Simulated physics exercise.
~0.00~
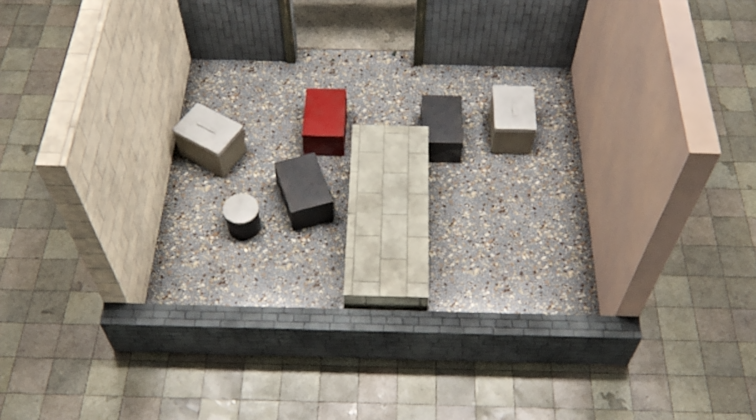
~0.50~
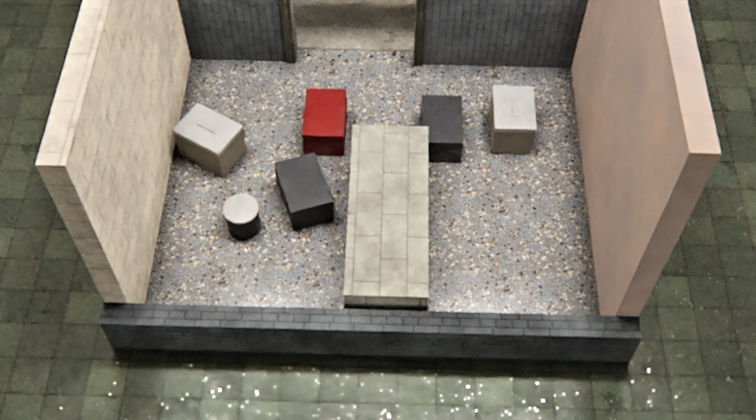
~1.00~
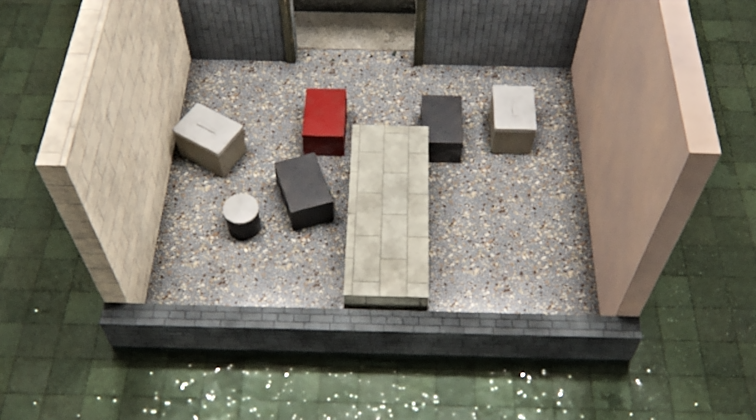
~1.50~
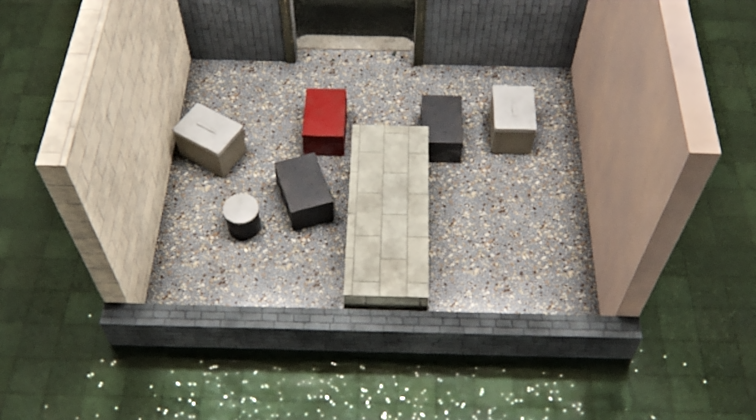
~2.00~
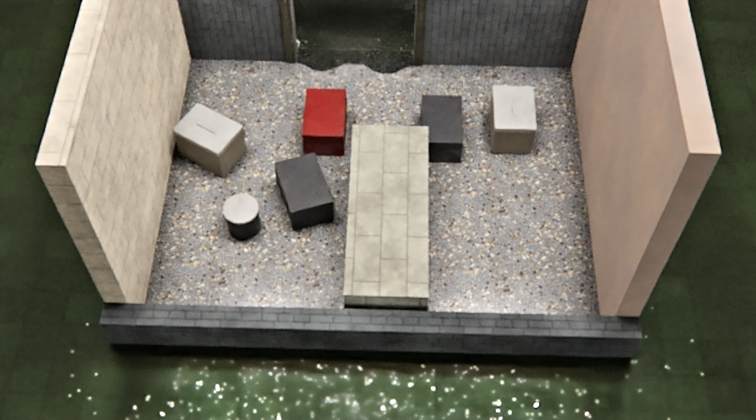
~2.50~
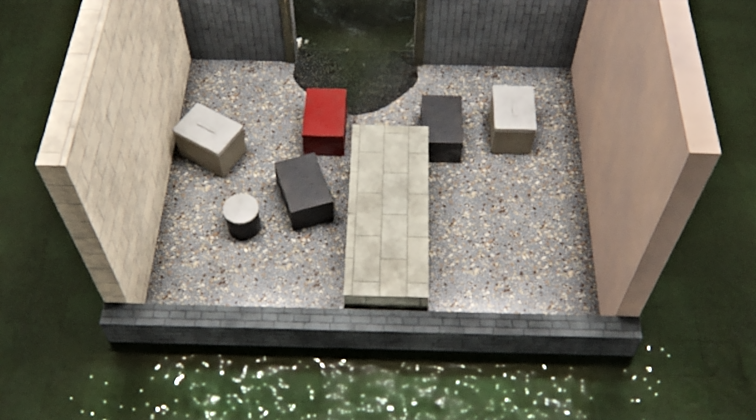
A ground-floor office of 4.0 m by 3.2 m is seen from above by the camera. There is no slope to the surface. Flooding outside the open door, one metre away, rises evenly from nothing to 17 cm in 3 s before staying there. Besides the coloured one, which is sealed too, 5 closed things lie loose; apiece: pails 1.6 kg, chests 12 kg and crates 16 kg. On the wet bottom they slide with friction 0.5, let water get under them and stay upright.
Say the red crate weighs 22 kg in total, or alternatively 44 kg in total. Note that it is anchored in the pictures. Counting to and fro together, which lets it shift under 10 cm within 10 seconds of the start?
The one that works is only the second, 44 kg.
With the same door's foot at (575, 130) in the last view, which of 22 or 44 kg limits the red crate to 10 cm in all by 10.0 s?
Okay, so only the heavy mass does.
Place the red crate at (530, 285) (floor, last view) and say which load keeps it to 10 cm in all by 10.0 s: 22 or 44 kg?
It turns out that both loads succeed.
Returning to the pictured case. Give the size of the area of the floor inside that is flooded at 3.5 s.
Wet area: Approx. 2.0 m2.
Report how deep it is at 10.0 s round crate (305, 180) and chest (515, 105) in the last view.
Some 6 cm at the first, some 7 cm at the second.
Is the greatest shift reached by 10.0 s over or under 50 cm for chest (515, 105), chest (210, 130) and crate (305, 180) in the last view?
Falls short; exceeds it; falls short.
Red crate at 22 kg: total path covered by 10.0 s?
Roughly 140 cm.
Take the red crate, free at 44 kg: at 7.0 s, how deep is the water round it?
Something like 7 centimetres.
After 3.5 s the red crate would be 0 cm from its start with 22 kg and 0 cm from its start with 44 kg; 5 cm of water round it then.
After 4.5 s the red crate would be 24 cm from its start with 22 kg and 0 cm from its start with 44 kg; 7 cm of water round it then.
After 7.0 s the red crate would be 103 cm from its start with 22 kg and 0 cm from its start with 44 kg; 7 cm of water round it then.
After 10.0 s the red crate would be 110 cm from its start with 22 kg and 0 cm from its start with 44 kg; 8 cm of water round it then.
